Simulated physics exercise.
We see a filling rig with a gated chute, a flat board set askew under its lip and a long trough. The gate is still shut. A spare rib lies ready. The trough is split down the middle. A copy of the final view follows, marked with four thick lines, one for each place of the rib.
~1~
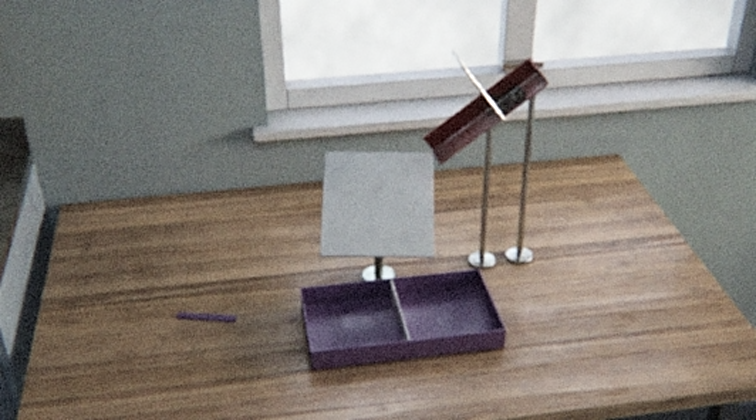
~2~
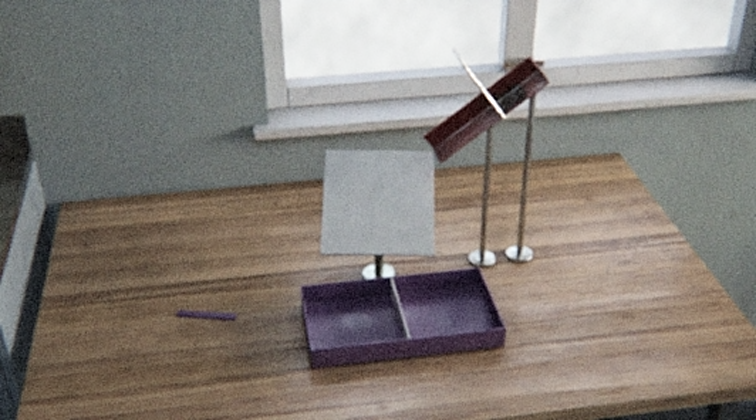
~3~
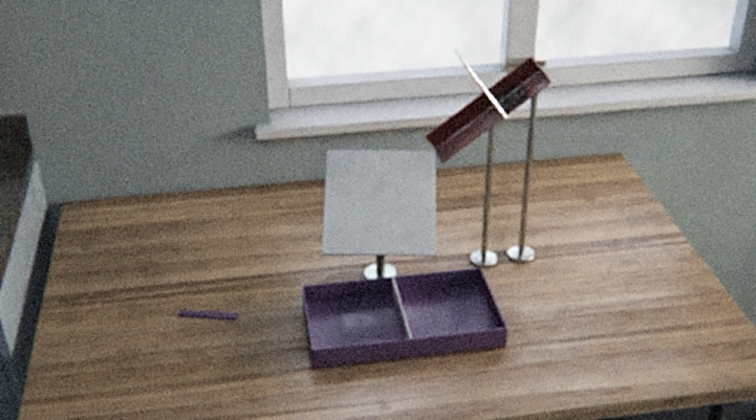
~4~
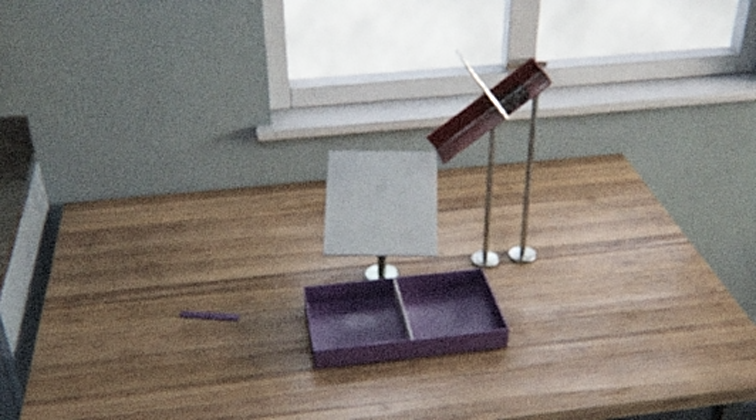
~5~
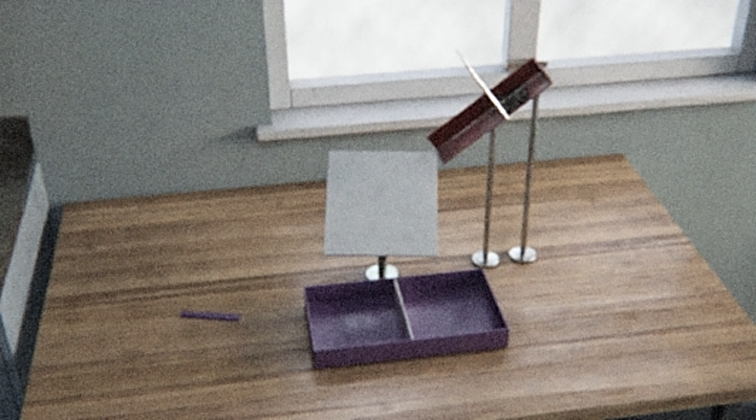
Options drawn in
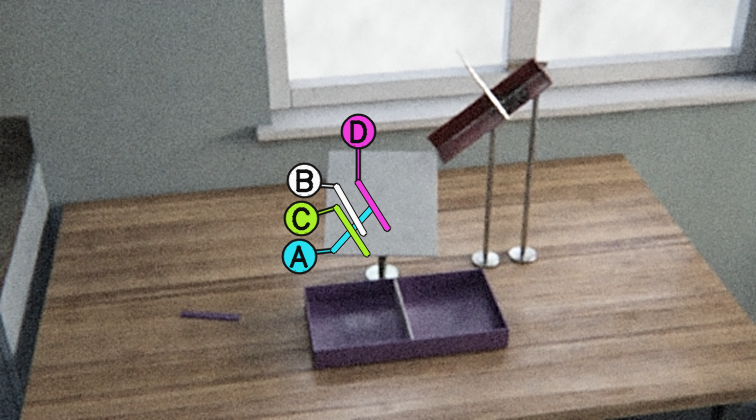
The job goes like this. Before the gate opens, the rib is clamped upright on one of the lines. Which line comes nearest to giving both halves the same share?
I would pick line D.
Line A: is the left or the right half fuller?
The left half.
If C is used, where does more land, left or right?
The left half.
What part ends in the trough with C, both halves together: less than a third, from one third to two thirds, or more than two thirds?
Line C gives more than two thirds.
On the marked copy, line A from (371, 207) to (333, 250); line B from (336, 186) to (363, 233); line C from (336, 207) to (366, 253); line D from (358, 182) to (387, 228).
For line A, of what is caught, all in the left half, none in the right.
For line B, of what is caught, all in the left half, none in the right.
For line C, of what is caught, nearly all in the left half, a small part in the right.
For line D, of what is caught, about half in the left half, about half in the right.
